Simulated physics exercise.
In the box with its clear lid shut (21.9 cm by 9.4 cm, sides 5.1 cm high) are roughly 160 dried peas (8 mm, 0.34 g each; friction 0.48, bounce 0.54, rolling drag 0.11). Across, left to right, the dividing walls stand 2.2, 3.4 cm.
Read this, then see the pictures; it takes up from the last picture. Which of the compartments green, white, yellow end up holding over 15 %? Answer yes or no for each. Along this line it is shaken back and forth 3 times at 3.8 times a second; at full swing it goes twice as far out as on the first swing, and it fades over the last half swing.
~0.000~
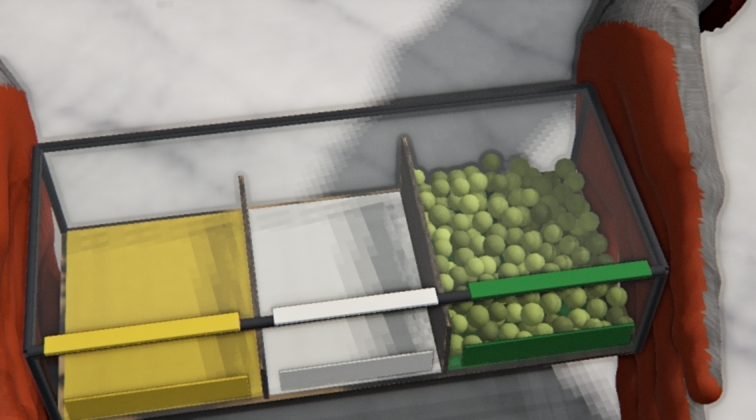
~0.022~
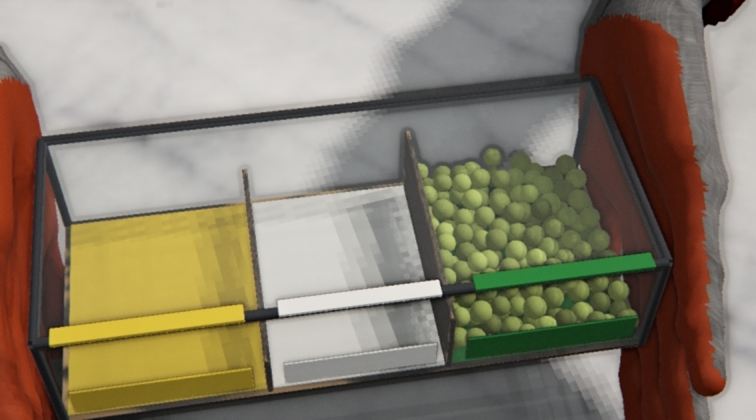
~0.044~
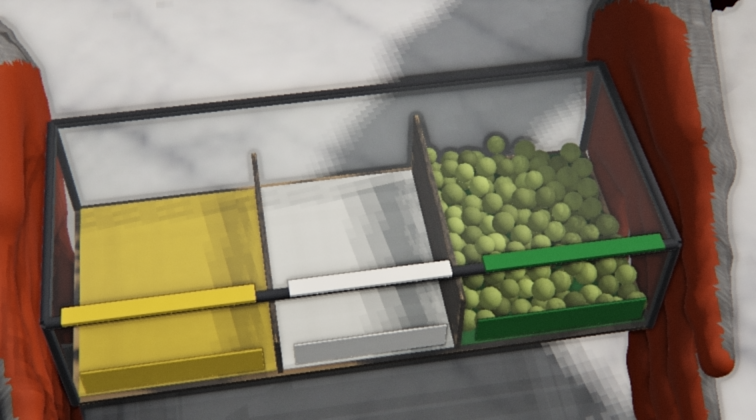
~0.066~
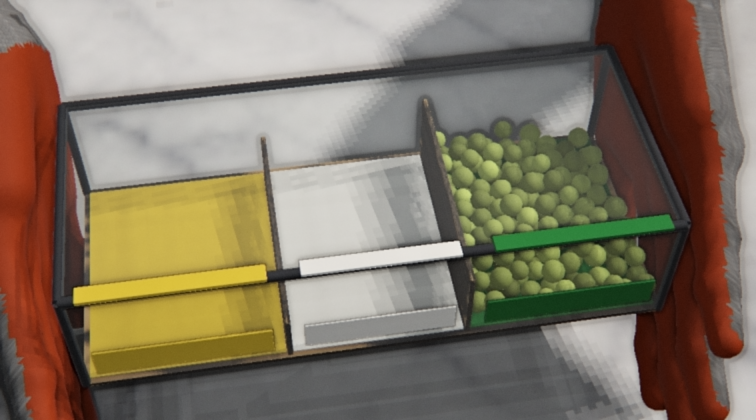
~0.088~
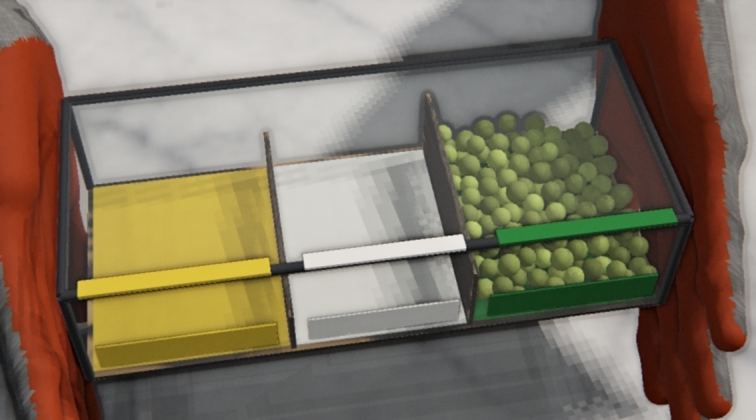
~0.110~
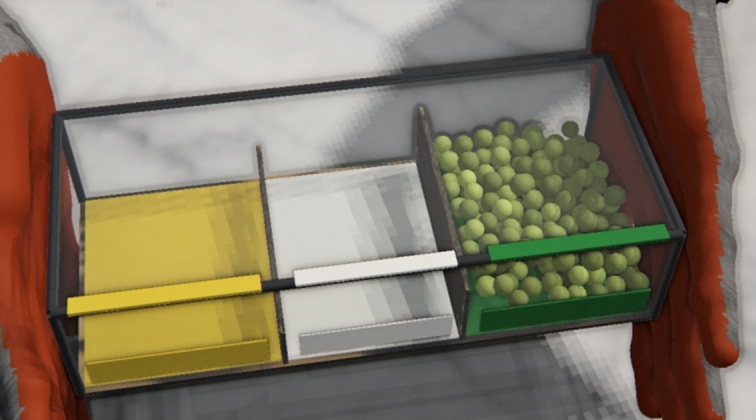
Green - yes; white - no; yellow - no.
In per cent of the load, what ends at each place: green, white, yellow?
Out of a hundred, green ends with 100, white with 0 and yellow with 0.
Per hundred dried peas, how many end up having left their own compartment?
About 0 %.
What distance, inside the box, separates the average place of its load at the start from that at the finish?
0.5 cm.
After 0.36 s, tilt 0 degrees; green 100 %; middle of all pieces near (558, 172).
After 0.56 s, tilt 0 degrees; green 100 %; middle of all pieces near (532, 204).
Then, at 0.75 s, tilt 0 degrees; green 100 %; middle of all pieces near (492, 280).
After 0.93 s, tilt 0 degrees; green 100 %; middle of all pieces near (511, 261).
At rest (1.3 s), green 100 %, white 0 %, yellow 0 %.
